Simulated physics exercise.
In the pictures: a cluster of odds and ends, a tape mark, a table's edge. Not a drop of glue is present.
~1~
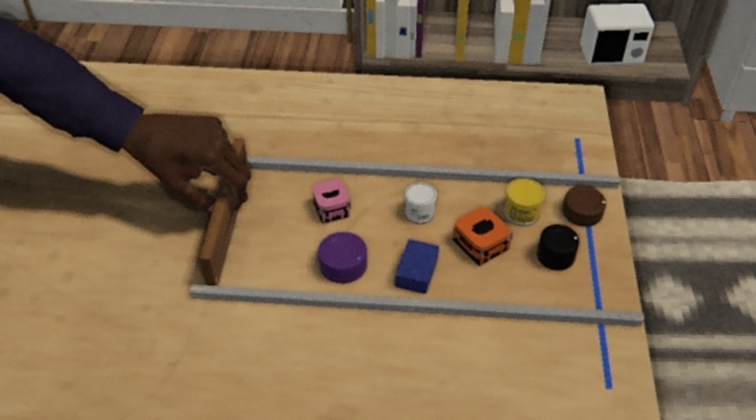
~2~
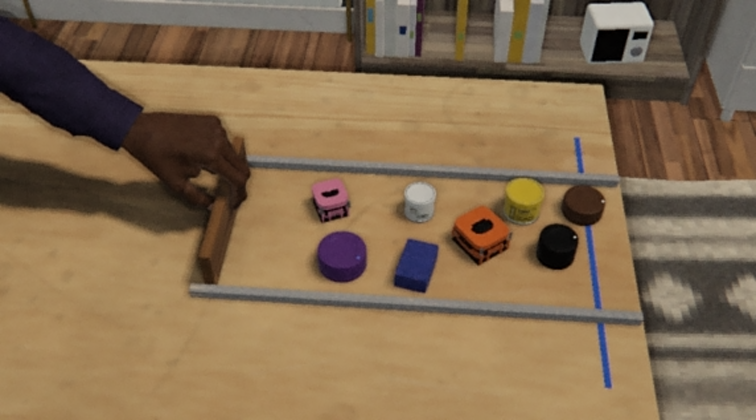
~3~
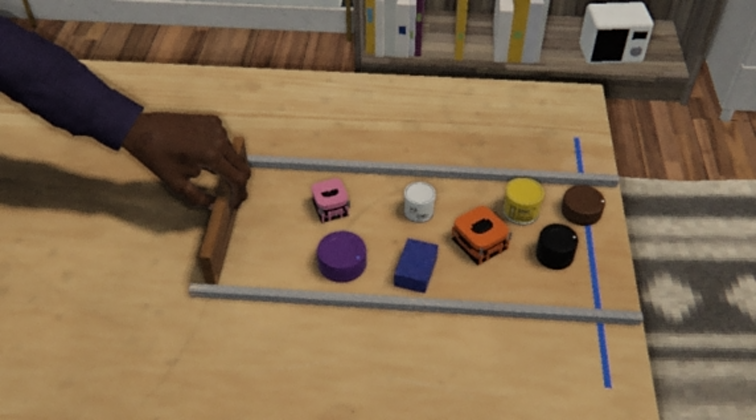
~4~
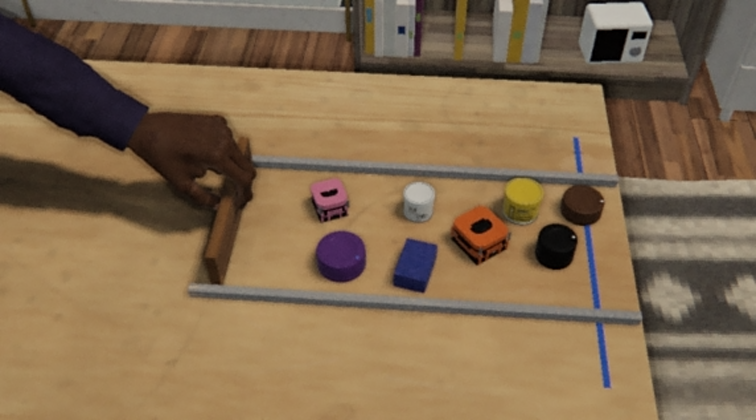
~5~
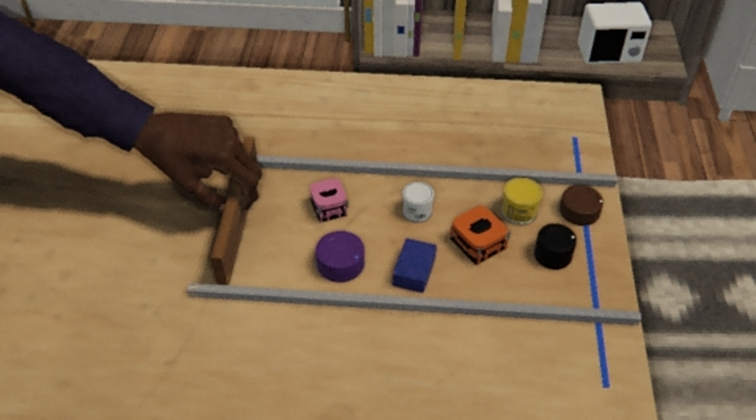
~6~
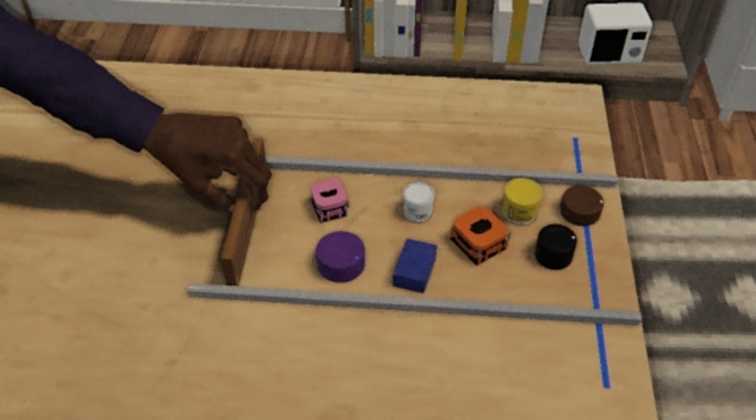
A dark-skinned hand in a dark sleeve holds an upright brown board at the left of a wooden table, seen from above at an angle in a furnished room. Between two grey rails sit pink, purple, white, blue, orange, yellow, black and brown objects, the brown lid by a blue line near the right edge. The board stays nearly still, then slides slightly right without touching them, while the objects and view barely shift.
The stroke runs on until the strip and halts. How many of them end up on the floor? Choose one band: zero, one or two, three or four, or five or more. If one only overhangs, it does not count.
Five or more.
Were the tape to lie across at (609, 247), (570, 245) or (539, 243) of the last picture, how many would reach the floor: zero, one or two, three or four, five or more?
So, taking them in turn, I'd give five or more; three or four; just one or two.
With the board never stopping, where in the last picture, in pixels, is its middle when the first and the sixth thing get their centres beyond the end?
At the first moment about (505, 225), at the next about (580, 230).
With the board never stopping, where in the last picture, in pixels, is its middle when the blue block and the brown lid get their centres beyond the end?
The blue block puts it at (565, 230), the brown lid at (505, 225).
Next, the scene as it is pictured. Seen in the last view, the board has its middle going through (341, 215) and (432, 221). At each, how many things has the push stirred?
The first number is 2, the next one 5.
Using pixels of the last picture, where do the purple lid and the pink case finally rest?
In the last picture the purple lid sits at (620, 276) while the pink case sits at (604, 220).
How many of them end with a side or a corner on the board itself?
It's 2.
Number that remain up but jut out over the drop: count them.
Answer: 1.
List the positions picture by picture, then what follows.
In the first picture, brown lid (584, 206); black lid (558, 247); yellow tin (524, 202); board (226, 210); tape (591, 247).
In the second picture, black lid (557, 247); blue block (417, 265).
In the third picture, yellow tin (523, 202); white tin (419, 202).
In the fourth picture, brown lid (582, 205); pink case (330, 201).
In the fifth picture, black lid (555, 247); board (237, 209).
In the sixth picture, brown lid (582, 206); black lid (556, 247); yellow tin (522, 202); board (246, 210); tape (589, 246).
Soon after, none off yet; brown lid at rest near (582, 206); black lid at rest near (556, 247); yellow tin at rest near (522, 202).
After that, none off yet; brown lid tilting well over near (642, 209); black lid displaced well along near (621, 256); yellow tin displaced well along near (602, 196).
In the end, the number that fall off is five or more; gone, white tin, blue block, orange case, yellow tin, black lid and brown lid.
